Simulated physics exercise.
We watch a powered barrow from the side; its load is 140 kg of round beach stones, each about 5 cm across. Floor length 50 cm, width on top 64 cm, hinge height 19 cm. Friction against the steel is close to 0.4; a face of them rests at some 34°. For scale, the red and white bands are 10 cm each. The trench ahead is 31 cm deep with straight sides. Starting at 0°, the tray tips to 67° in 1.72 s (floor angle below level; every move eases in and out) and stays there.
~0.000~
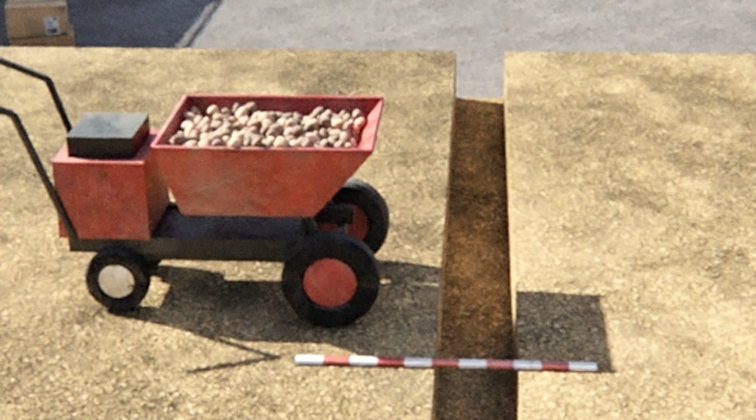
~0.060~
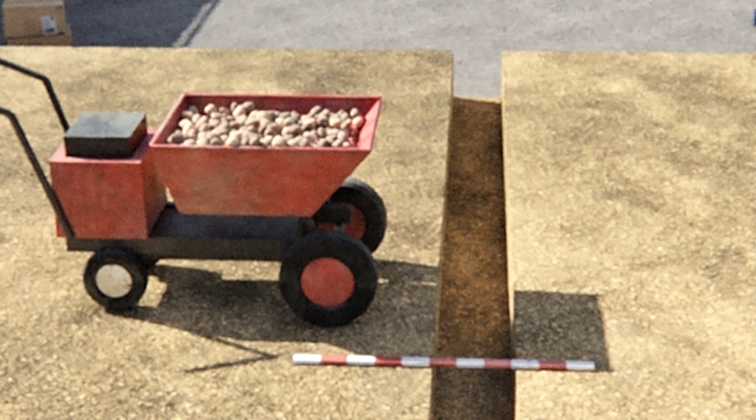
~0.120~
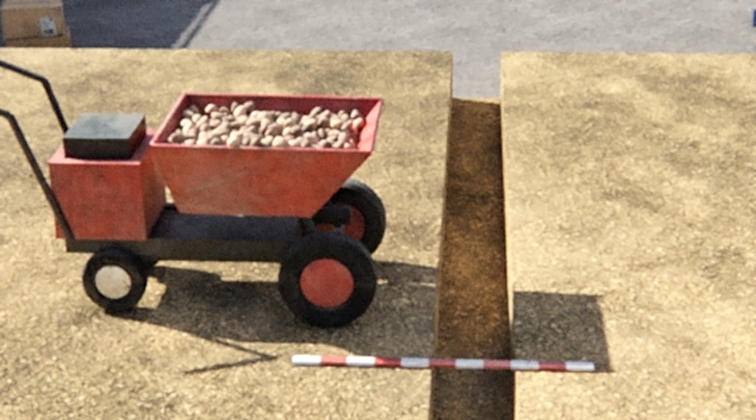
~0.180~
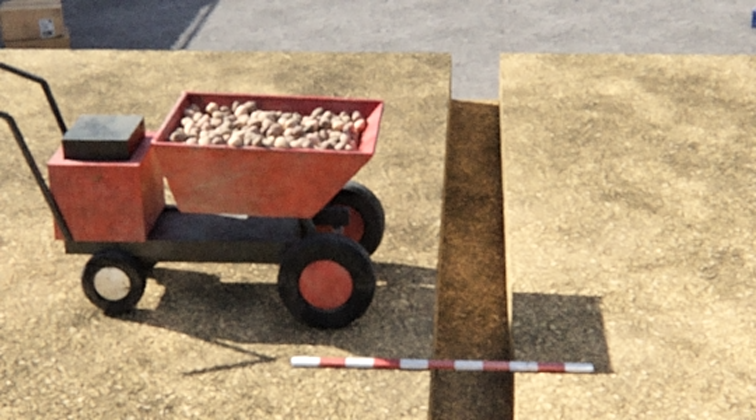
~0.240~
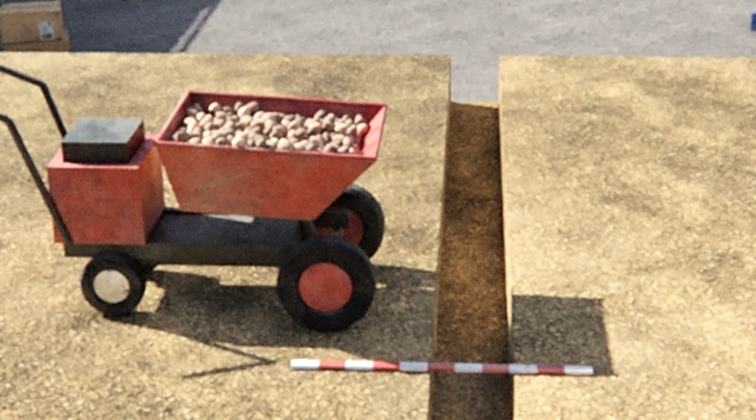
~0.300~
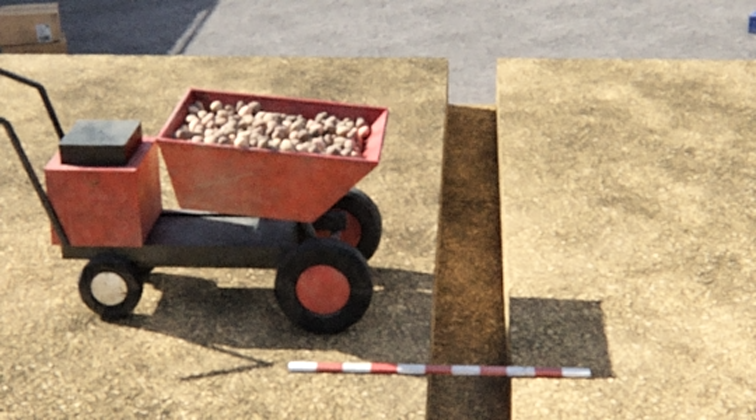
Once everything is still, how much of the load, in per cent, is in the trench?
About 49 per cent.
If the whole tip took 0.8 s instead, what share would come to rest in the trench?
Then about 35 per cent.
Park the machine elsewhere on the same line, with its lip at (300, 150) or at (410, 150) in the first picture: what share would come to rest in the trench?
About 100 and 15 per cent.
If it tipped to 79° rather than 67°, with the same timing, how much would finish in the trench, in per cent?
It would be near 45 per cent.
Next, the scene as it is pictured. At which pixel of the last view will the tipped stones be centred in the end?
Their middle is at about (519, 298).
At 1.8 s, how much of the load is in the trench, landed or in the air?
About 20 per cent by then.
After 1.3 s the floor is at 57°; 98 % in the tray, 2 % in the trench; the foremost stones are at (485, 241).
After 1.8 s the floor is at 67°; 44 % in the tray, 18 % in the trench, 39 % past the trench; the foremost stones are at (646, 294).
After 2.2 s the floor is at 67°; 19 % in the tray, 27 % in the trench, 54 % past the trench; the foremost stones are at (727, 298).
After 4.1 s the floor is at 67°; 0 % in the tray, 49 % in the trench, 51 % past the trench; the foremost stones are past the picture's edge.
